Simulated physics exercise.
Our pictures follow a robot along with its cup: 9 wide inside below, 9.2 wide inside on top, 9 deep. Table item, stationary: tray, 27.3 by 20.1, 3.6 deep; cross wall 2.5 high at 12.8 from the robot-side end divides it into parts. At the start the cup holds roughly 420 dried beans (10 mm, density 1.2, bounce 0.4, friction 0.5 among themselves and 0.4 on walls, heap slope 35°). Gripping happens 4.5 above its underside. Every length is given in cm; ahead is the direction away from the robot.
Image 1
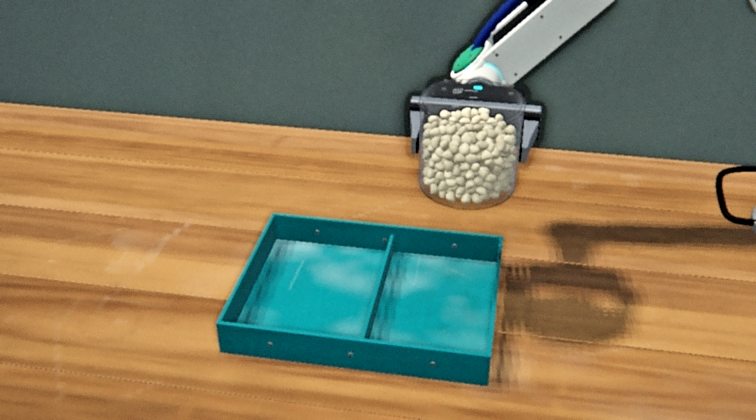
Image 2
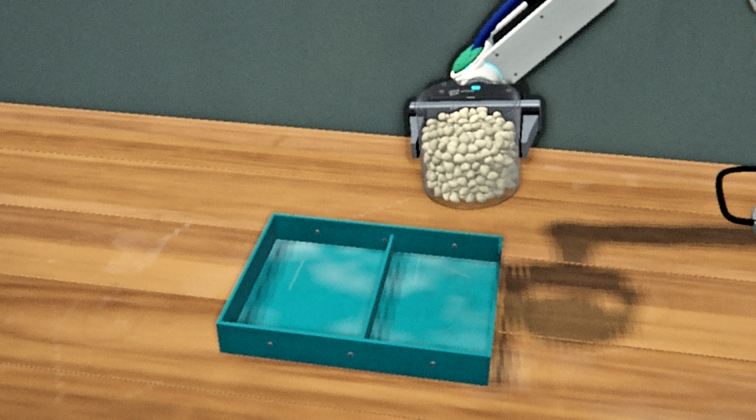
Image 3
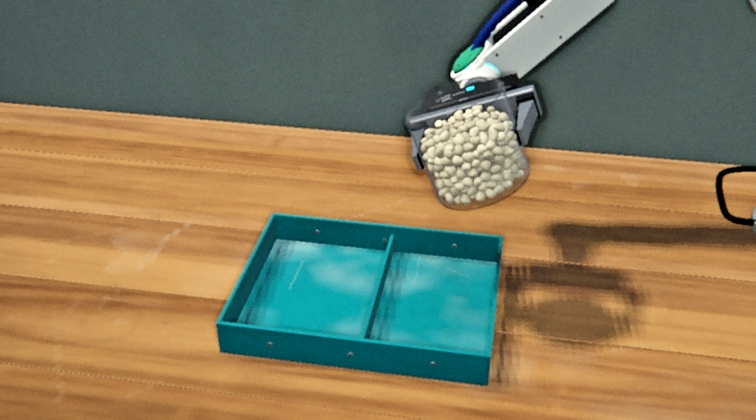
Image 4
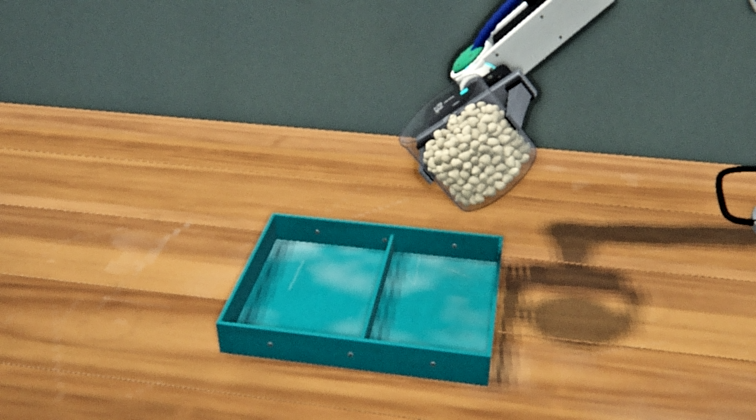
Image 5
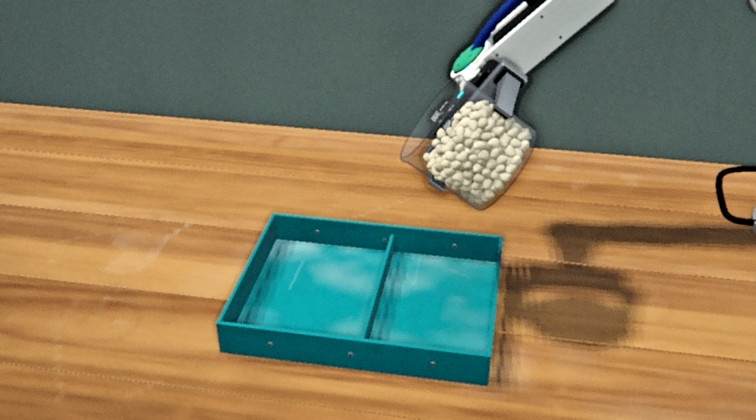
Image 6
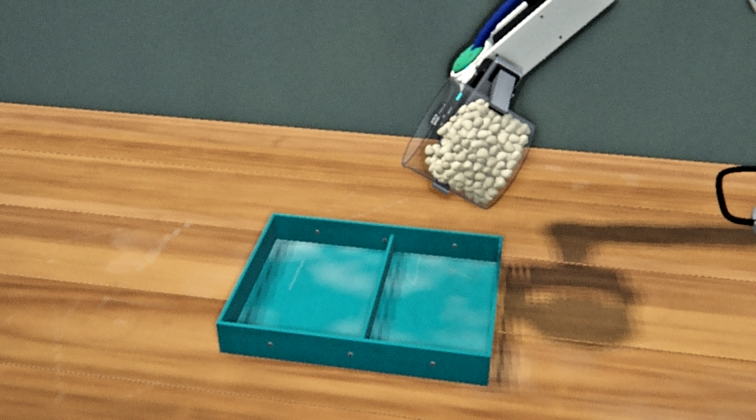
The footage shows a robot arm holding a clear cup of pale beans above a wooden table, near an empty teal tray with two compartments; the gripper steadily tilts the cup leftward, with beans still inside.
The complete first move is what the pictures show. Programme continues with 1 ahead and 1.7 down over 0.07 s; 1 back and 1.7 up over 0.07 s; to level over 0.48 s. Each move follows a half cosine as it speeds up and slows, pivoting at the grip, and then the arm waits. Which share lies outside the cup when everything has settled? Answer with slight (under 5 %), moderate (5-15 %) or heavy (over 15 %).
Slight.
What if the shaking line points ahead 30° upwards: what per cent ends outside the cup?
Some 15 per cent.
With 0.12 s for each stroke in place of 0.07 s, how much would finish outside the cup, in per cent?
Estimate: Close to 0 percent.
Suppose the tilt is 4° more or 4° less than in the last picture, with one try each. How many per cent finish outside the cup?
About 5 and 0 %.
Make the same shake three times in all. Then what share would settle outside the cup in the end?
5 per cent or so.
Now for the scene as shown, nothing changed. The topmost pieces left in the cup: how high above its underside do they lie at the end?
Around 9.0 cm up.
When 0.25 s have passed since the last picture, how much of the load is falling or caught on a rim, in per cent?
Roughly 2 per cent.
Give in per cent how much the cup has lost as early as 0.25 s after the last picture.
Roughly 0 percent is out.
Then, 0.25 s later, tilted 55° forward, highest piece 24 above the table; 408 in the cup, 8 in flight or on a rim.
Then, 0.50 s later, tilted 10° forward, highest piece 25 above the table; 407 in the cup, 9 in the far-side part.
Then, 0.82 s later, level, highest piece 26 above the table; 407 in the cup, 9 in the far-side part.
Then, 1.87 s later, level, highest piece 26 above the table; 407 in the cup, 9 in the far-side part.
At rest, 407 in the cup, 9 in the far-side part. That is 2 % outside the cup.
